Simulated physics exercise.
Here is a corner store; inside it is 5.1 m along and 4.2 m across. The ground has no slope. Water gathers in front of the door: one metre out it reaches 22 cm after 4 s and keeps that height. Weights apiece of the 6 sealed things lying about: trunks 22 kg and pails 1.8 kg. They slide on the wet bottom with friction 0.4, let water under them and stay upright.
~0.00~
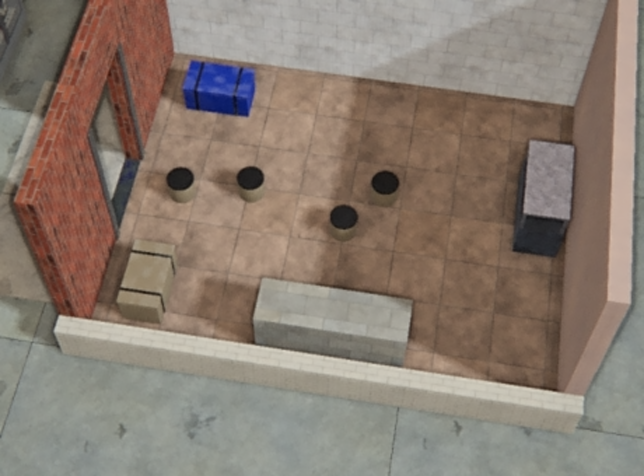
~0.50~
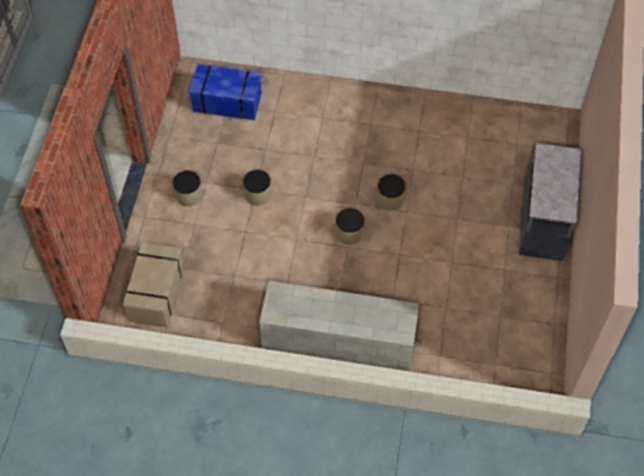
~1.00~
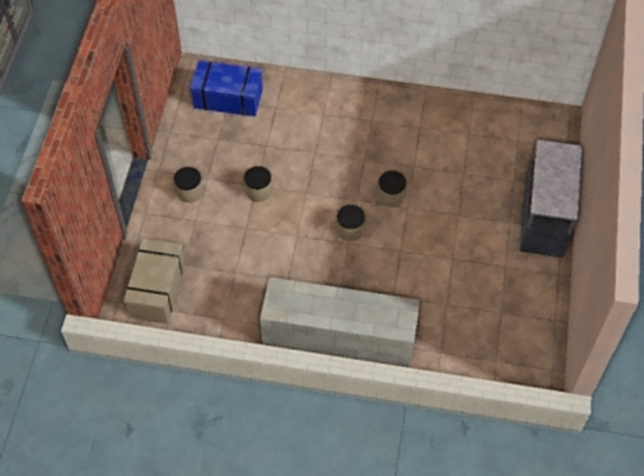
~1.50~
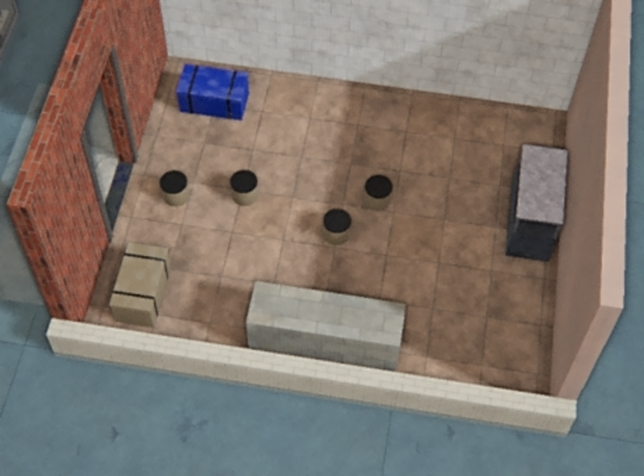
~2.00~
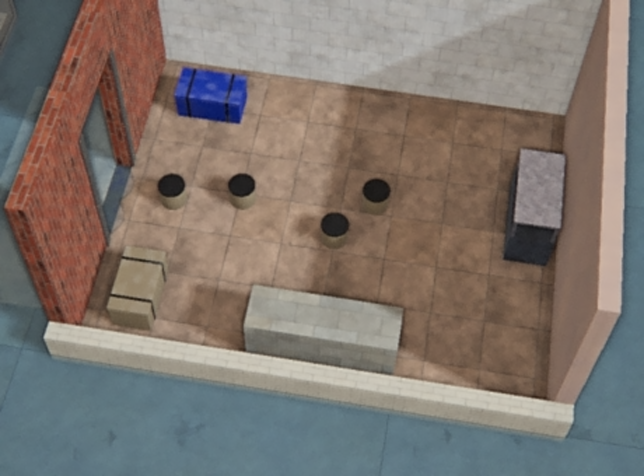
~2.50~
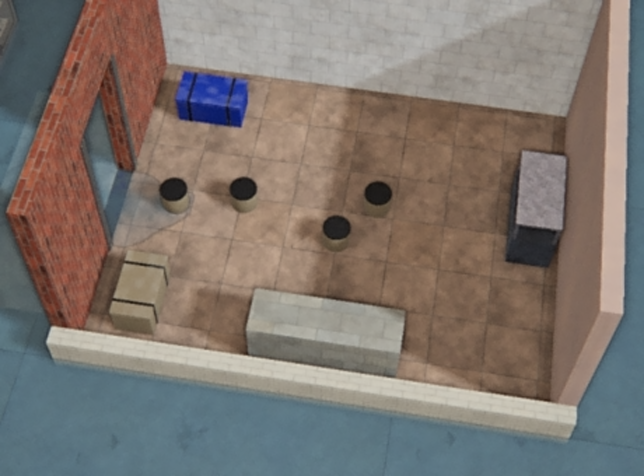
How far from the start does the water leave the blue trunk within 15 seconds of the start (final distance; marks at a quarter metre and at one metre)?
Blue trunk barely shifts.
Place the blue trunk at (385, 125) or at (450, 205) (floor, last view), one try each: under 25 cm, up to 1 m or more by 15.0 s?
In turn: It is nudged along; it is nudged along.
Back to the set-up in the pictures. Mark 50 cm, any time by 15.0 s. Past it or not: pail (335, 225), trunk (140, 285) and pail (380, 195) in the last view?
In that order: Past it, under, more.
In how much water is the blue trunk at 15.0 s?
Roughly 5 cm.
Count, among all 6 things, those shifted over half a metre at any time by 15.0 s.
4 of them.
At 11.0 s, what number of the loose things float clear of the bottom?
4 of them.
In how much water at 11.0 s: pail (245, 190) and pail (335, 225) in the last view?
About 10 and 11 cm.
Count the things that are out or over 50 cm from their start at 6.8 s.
I count 4.
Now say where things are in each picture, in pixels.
The first frame shows the blue trunk at (219, 79) rests on the ground; 0.0 m2 under water; 0 of 6 have shifted.
The second frame shows the blue trunk at (225, 82), on the bottom; water covers 0.0 m2; 0 of 6 have shifted.
The third frame shows the blue trunk at (226, 78) rests on the ground; 0.0 m2 under water; 0 of 6 have shifted.
The fourth frame shows the blue trunk at (213, 82), on the bottom; water covers 0.0 m2; 0 of 6 have shifted.
The fifth frame shows the blue trunk at (211, 86), on the bottom; water covers 0.0 m2; 0 of 6 have shifted.
The sixth frame shows the blue trunk at (212, 90) rests on the ground; 0.5 m2 under water; 0 of 6 have shifted.
After 3.5 s the blue trunk is near (212, 90), 0.0 m from its start, aground; 0 afloat.
After 6.8 s the blue trunk is near (212, 90), 0.0 m from its start, aground; 2 afloat.
After 11.0 s the blue trunk is near (212, 90), 0.0 m from its start, aground; 4 afloat.
After 15.0 s the blue trunk is near (212, 90), 0.0 m from its start, aground; 5 afloat.
